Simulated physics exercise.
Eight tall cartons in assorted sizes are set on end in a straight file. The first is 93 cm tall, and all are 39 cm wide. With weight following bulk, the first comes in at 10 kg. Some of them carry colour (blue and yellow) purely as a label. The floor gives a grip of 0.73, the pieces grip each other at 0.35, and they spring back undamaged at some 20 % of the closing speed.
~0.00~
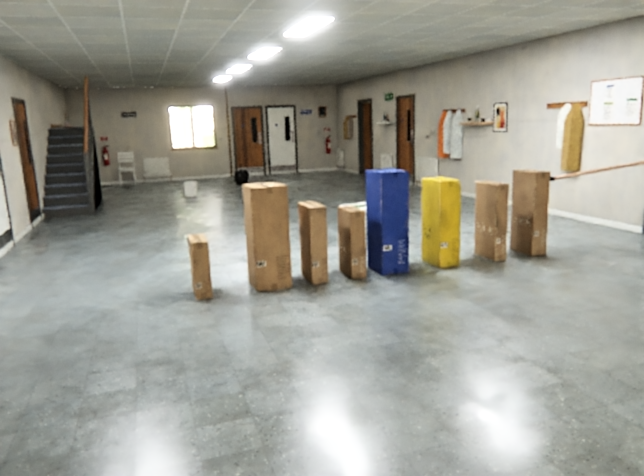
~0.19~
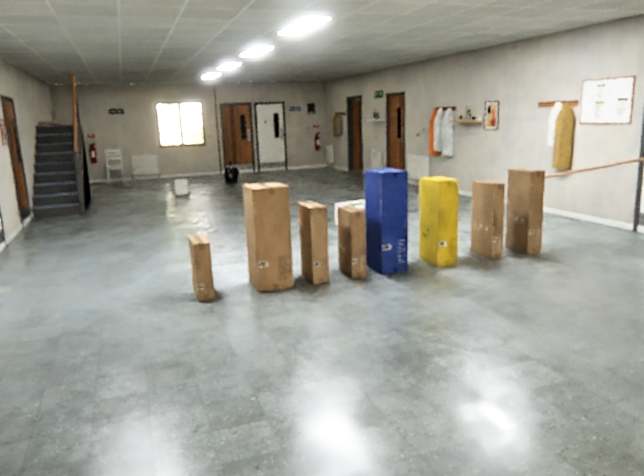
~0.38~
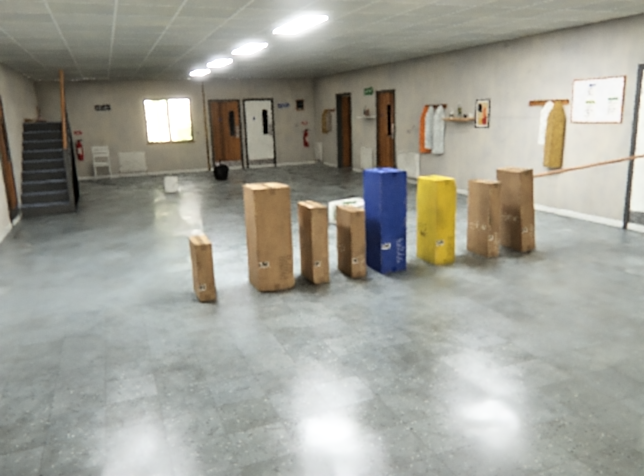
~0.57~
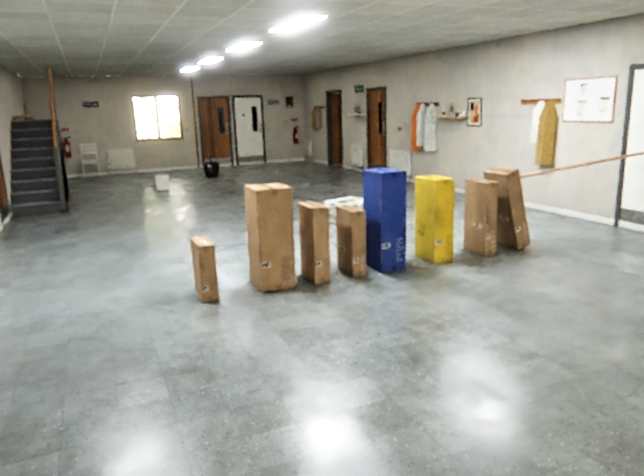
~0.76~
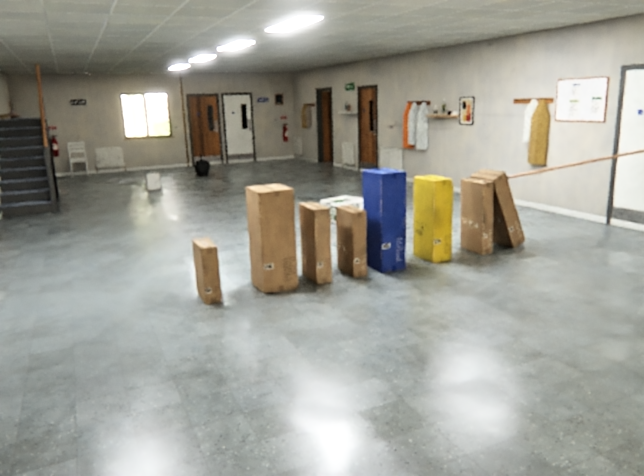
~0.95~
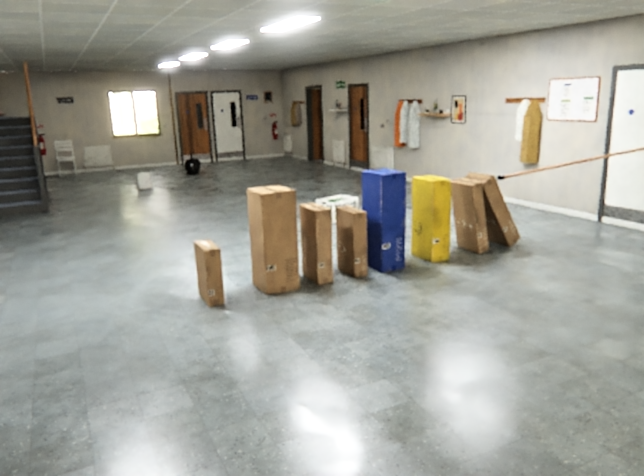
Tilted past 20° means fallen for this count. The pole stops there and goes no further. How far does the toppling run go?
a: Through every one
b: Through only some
Through every one (a).
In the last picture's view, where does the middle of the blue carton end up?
Check around (341, 239) in the last image.
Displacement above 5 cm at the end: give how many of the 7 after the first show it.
Shifted count - 7.
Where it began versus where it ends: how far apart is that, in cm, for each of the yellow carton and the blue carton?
Distances: Yellow 50, blue 50 (cm).
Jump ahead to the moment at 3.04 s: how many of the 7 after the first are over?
That makes 7 by then, as I count it.
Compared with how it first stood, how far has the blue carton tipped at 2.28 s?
Its tilt comes to about 40° at that moment.
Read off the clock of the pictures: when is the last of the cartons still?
Rest time: Around 4.0 s.
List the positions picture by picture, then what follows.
In the first frame (pixels give the middle of a visible side; the camera moves round a little), pole end (554, 179) 16 cm from the first carton; yellow carton (450, 225); blue carton (396, 224); none of the others has stirred.
The second frame shows pole end 37 mm from the first carton; yellow carton (448, 224).
The third frame shows pole end pushing; yellow carton (446, 223); none of the others has stirred.
The fourth frame shows pole end pushing; yellow carton (445, 222); none of the others has stirred.
The fifth frame shows pole end (507, 178) stopped; yellow carton (443, 222); none of the others has stirred.
The sixth frame shows pole end (503, 178) stopped; yellow carton (442, 222); blue carton (394, 223); steepest lean 10°, the carton at (464, 217); one has shifted.
After 1.42 s, 1 of the 7 other cartons over; yellow carton 16° from how it stood.
After 2.28 s, 4 of the 7 other cartons over; yellow carton 52° from how it stood; blue carton 40° from how it stood.
After 3.04 s, 7 of the 7 other cartons over; blue carton 61° from how it stood; yellow carton 61° from how it stood.
In the end (4.1 s), 7 of the 7 other cartons over; blue carton 61° from how it stood; yellow carton 61° from how it stood. Not one is left standing. From the last view, middles, blue carton near (341, 239), yellow carton near (395, 235).
